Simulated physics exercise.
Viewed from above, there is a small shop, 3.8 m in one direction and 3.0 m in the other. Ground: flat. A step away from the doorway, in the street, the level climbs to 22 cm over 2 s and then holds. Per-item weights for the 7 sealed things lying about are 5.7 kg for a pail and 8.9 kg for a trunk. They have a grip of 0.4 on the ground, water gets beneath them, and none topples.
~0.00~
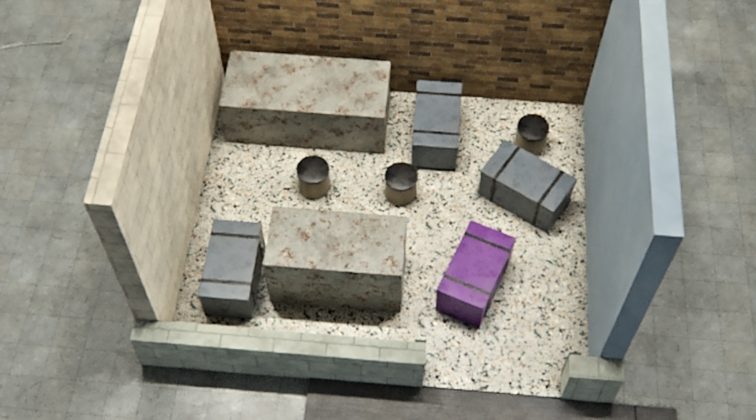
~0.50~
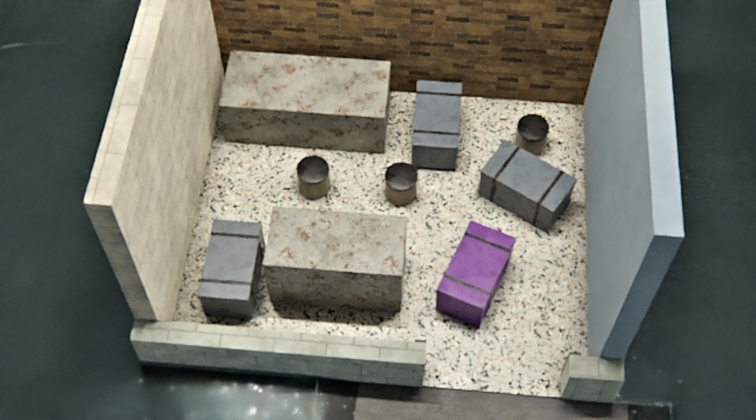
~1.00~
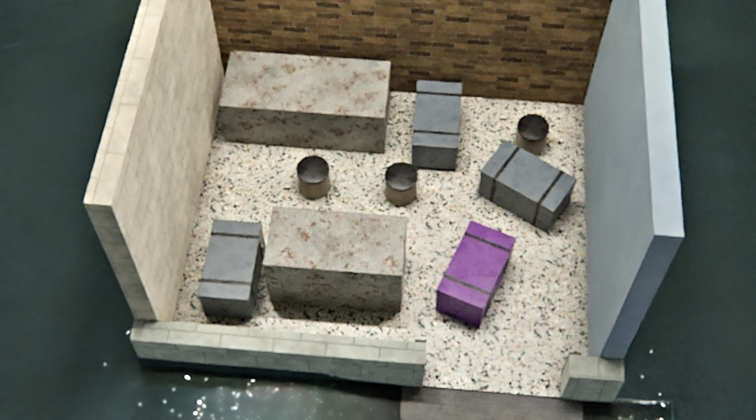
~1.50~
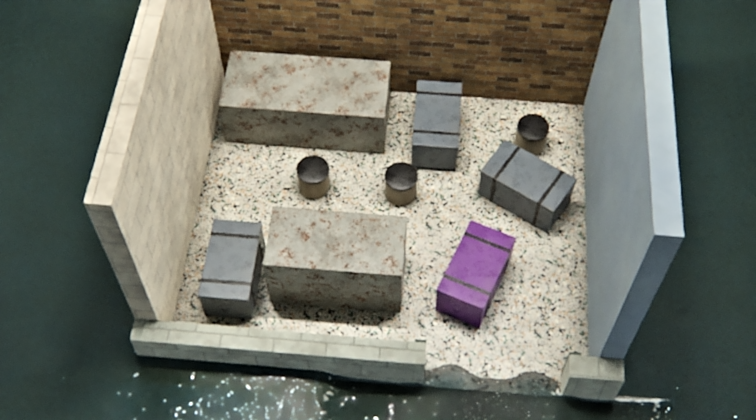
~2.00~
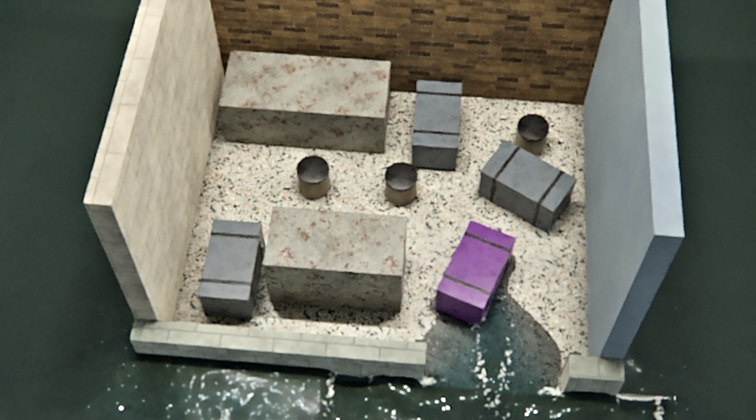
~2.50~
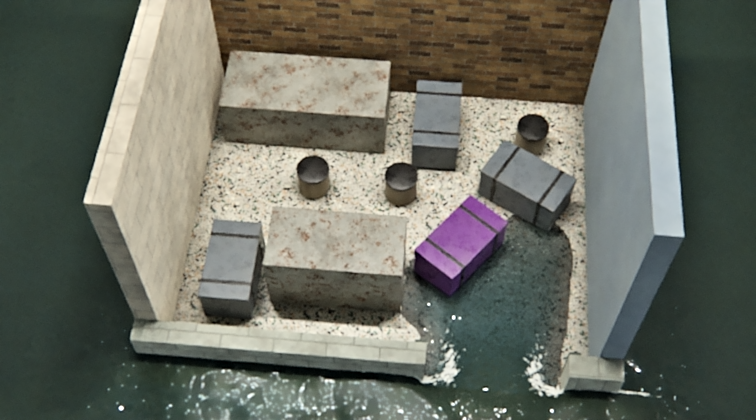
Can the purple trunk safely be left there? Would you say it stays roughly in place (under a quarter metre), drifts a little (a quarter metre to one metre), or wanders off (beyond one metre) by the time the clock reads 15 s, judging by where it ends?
I would say it wanders off.
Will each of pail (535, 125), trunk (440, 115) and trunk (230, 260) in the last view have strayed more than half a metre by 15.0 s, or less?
Taking them in order: Greater; greater; smaller.
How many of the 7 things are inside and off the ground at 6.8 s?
Of them, 4.
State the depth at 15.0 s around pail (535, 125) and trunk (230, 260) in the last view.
Roughly 22 and 16 cm.
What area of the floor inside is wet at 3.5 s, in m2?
That flooded area is roughly 5.5 m2.
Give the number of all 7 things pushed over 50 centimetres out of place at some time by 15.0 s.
Total: 6.
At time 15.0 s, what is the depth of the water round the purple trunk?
Roughly 19 cm deep.
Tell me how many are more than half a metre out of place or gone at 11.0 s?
Count: 6.
After 3.5 s the purple trunk is near (432, 169), 1.1 m from its start, afloat; 2 afloat.
After 6.8 s the purple trunk is near (308, 184), 1.7 m from its start, afloat; 4 afloat.
After 11.0 s the purple trunk is near (217, 203), 2.4 m from its start, afloat; 7 afloat.
After 15.0 s the purple trunk is near (217, 202), 2.4 m from its start, afloat; 7 afloat.
